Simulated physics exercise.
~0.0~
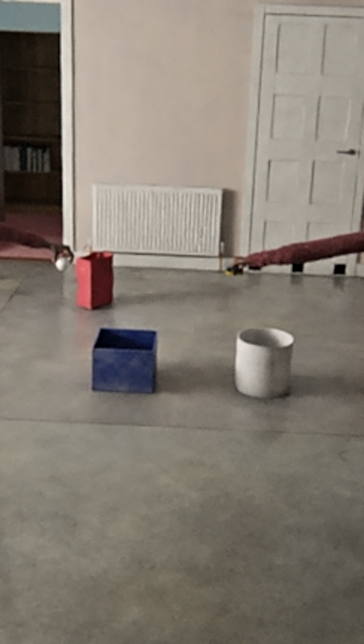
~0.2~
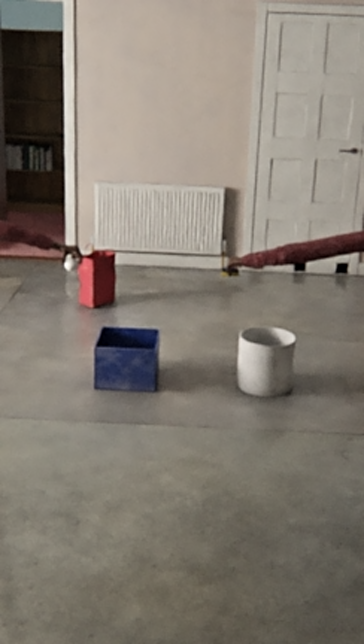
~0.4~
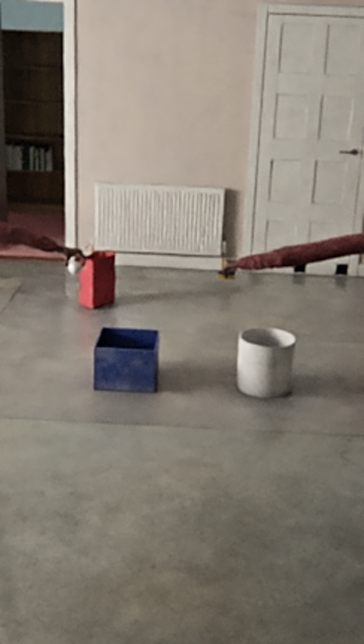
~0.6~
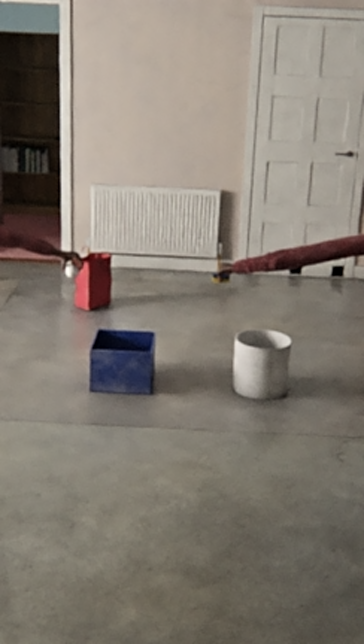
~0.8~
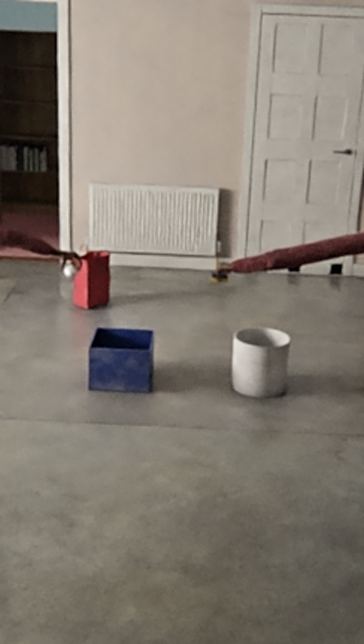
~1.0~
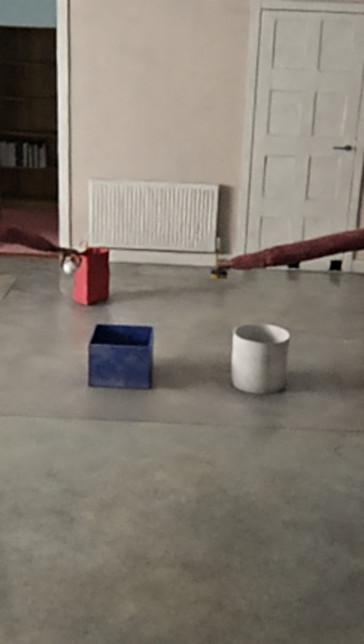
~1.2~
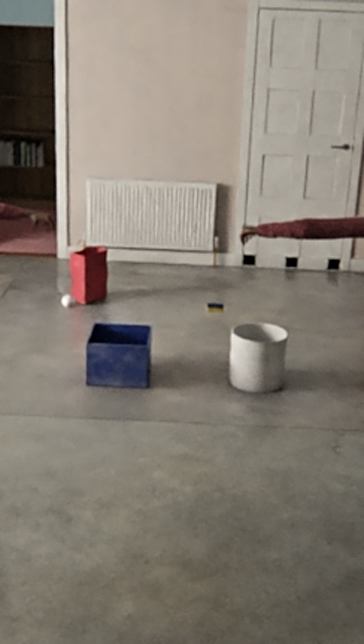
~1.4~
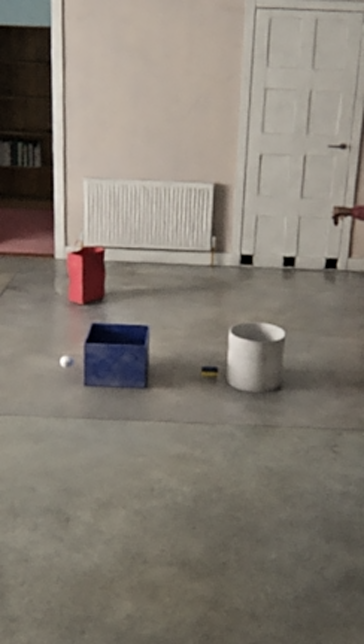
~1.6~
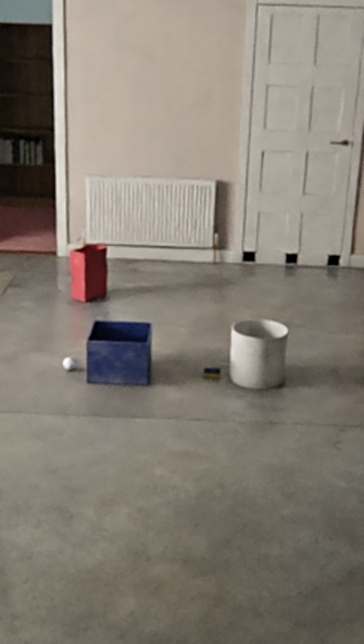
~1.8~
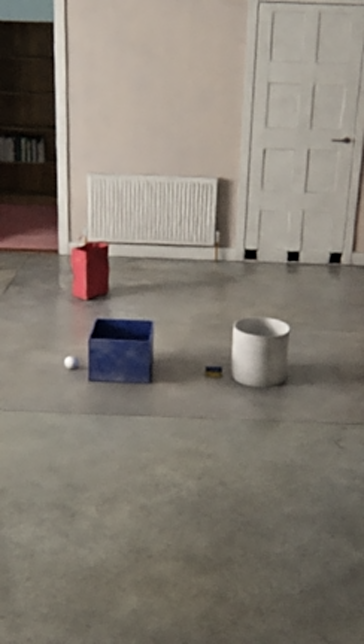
Two hands releasing a small white ball-like object and a yellow sponge, both landing on the floor beside blue and white bins.
